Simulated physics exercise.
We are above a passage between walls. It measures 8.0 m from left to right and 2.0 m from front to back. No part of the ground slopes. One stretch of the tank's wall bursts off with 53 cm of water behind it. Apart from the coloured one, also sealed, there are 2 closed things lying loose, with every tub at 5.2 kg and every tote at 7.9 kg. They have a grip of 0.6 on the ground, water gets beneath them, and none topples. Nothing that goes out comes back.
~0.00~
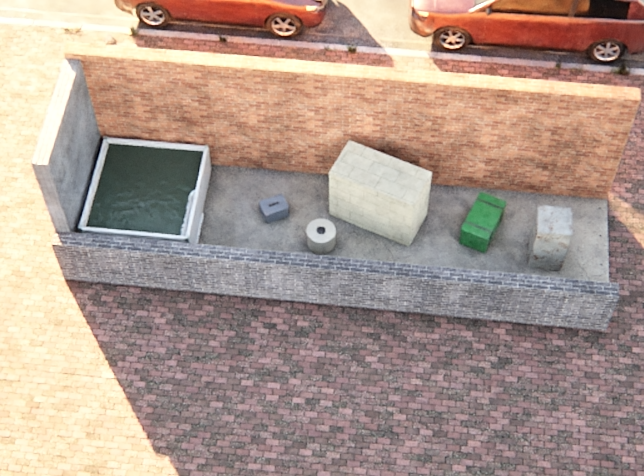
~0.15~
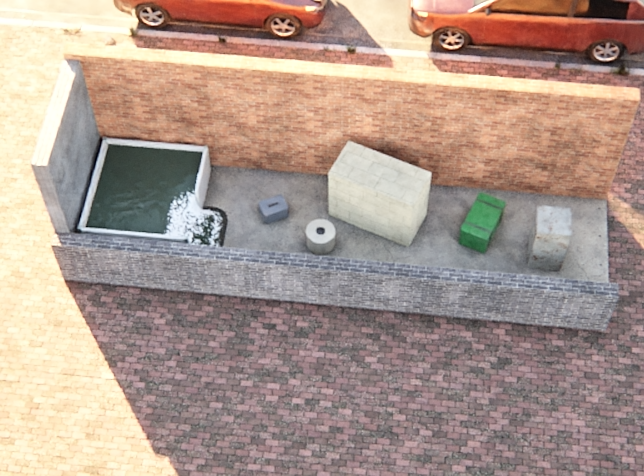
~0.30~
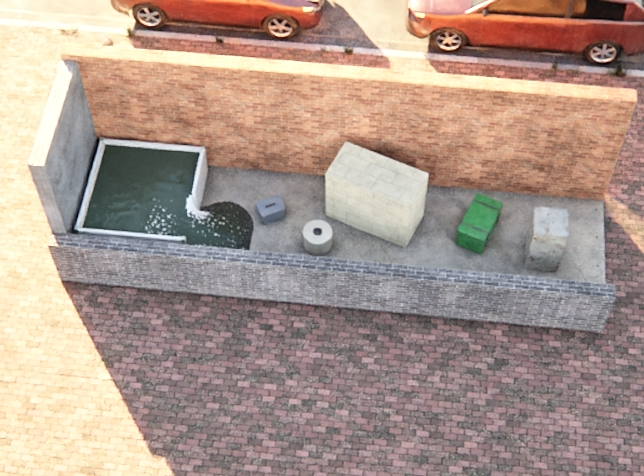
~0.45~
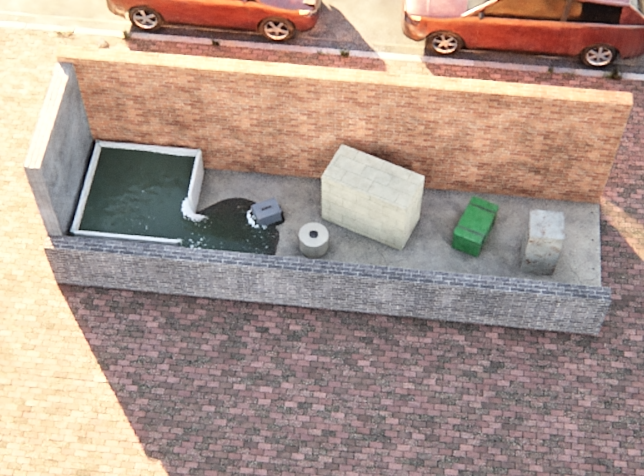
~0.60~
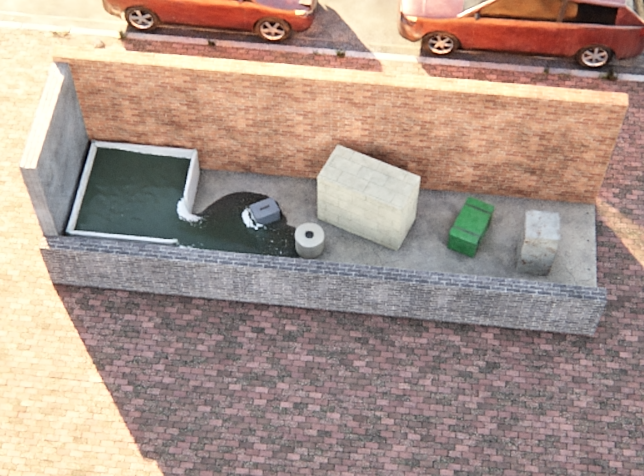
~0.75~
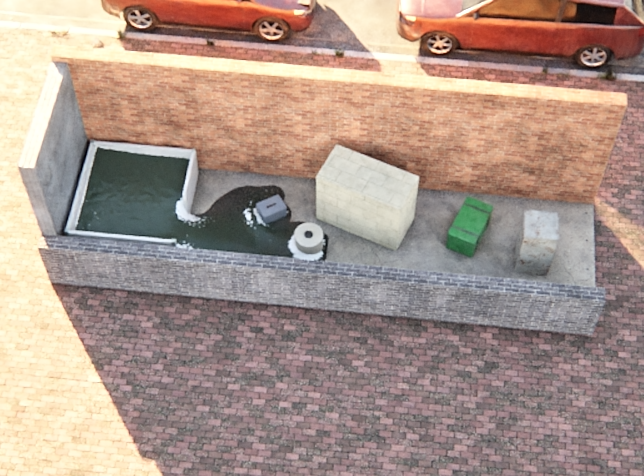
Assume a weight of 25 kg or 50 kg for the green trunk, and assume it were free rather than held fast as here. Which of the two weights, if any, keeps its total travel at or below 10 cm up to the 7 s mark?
Only the heavier weight.
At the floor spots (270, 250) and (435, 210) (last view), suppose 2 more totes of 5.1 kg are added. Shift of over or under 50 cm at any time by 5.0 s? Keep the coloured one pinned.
In order: Exceeds it and stays within it.
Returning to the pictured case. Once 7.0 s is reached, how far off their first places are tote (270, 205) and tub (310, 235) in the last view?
Log: Item 1 at 100 cm, item 2 gone out.
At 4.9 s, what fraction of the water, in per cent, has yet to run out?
Remaining: Approx. 86 per cent.
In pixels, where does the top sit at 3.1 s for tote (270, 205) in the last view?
Around (322, 180).
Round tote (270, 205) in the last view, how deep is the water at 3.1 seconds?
Depth: Near 11 cm.
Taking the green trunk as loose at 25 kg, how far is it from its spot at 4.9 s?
I'd put it at about 40 cm.
After 1.4 s the green trunk would be 0 cm from its start with 25 kg and 0 cm from its start with 50 kg; 0 cm of water round it then.
After 3.1 s the green trunk would be 0 cm from its start with 25 kg and 0 cm from its start with 50 kg; 5 cm of water round it then.
After 4.9 s the green trunk would be 39 cm from its start with 25 kg and 0 cm from its start with 50 kg; 8 cm of water round it then.
After 7.0 s the green trunk would be 40 cm from its start with 25 kg and 0 cm from its start with 50 kg; 6 cm of water round it then.
